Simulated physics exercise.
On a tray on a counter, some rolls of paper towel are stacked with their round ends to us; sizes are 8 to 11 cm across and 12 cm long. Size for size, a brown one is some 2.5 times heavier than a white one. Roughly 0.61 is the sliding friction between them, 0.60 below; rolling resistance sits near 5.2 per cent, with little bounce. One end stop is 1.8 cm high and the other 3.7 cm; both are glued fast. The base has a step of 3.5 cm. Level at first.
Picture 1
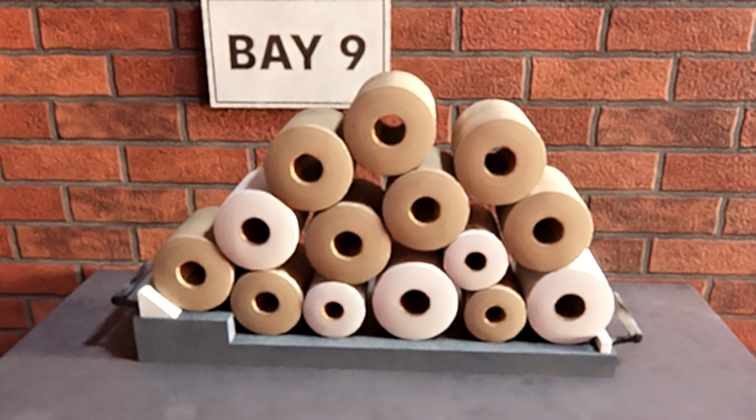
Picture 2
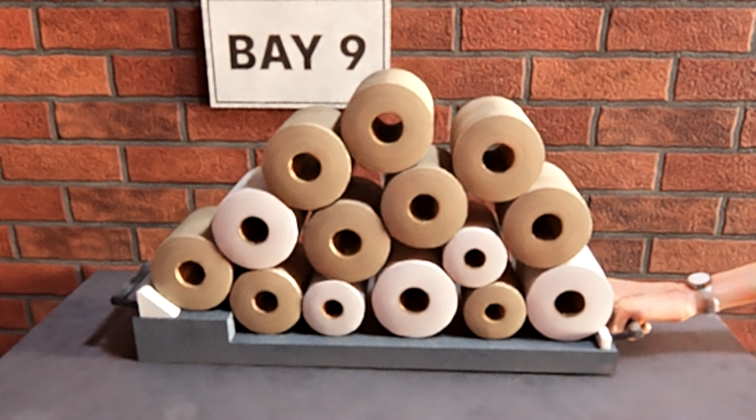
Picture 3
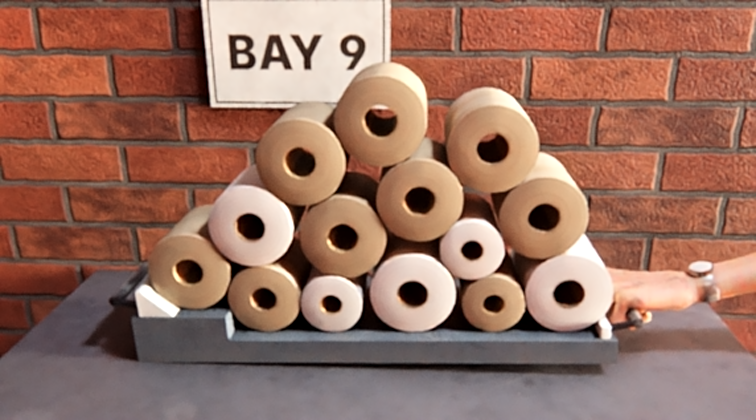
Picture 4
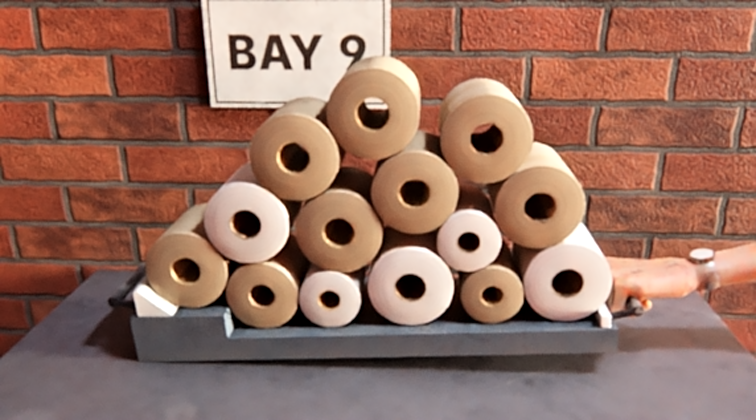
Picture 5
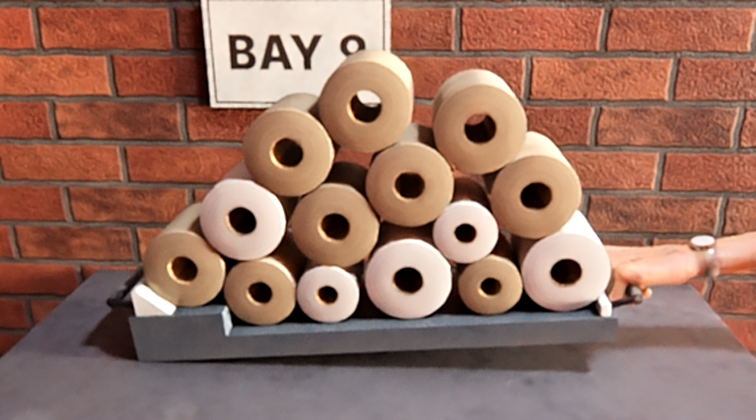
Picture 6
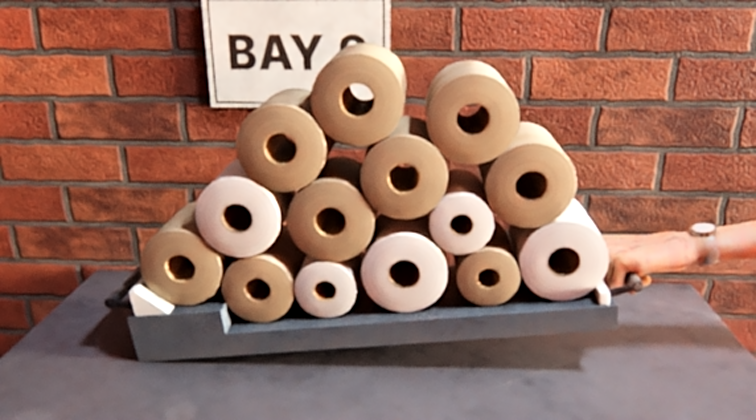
Tray of stacked brown and white paper rolls slowly tilting as a hand raises its right end, the pile keeping its arrangement.
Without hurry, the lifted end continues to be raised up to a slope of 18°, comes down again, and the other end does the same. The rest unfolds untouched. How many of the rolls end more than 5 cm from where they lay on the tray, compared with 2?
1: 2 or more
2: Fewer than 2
(1) 2 or more.
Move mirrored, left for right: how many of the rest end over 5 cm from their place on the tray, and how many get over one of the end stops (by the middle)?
Counts: 7, then 4.
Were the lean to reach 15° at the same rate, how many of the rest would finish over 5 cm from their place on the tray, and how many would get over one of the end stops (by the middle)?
In that case 0 shift, 0 get out.
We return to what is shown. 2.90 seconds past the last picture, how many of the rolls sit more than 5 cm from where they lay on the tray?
That would be 0 by then, I'd say.
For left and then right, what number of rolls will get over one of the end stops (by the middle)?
Left 0, right 2.
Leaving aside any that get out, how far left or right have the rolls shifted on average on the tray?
They move about 1 cm toward the right side, on average.
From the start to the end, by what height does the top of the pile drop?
Drop in height: About 3 cm.
Another 1.55 s on from the last picture, right end up 2°; 0 now displaced over 5 cm; the one last seen at (531, 186) in place (moves measured on the tray).
Another 2.90 s on from the last picture, left end up 17°; 0 now displaced over 5 cm; the one last seen at (531, 186) 1.5 cm right.
Another 3.87 s on from the last picture, tray level; 3 now displaced over 5 cm; 2 over the right lip; the one last seen at (531, 186) fallen off to the right.
At rest 4.3 s after the last picture, 3 moved over 5 cm; 2 over the right lip; the one last seen at (531, 186) fallen off to the right; top of the pile 31 cm high, from 35 cm.
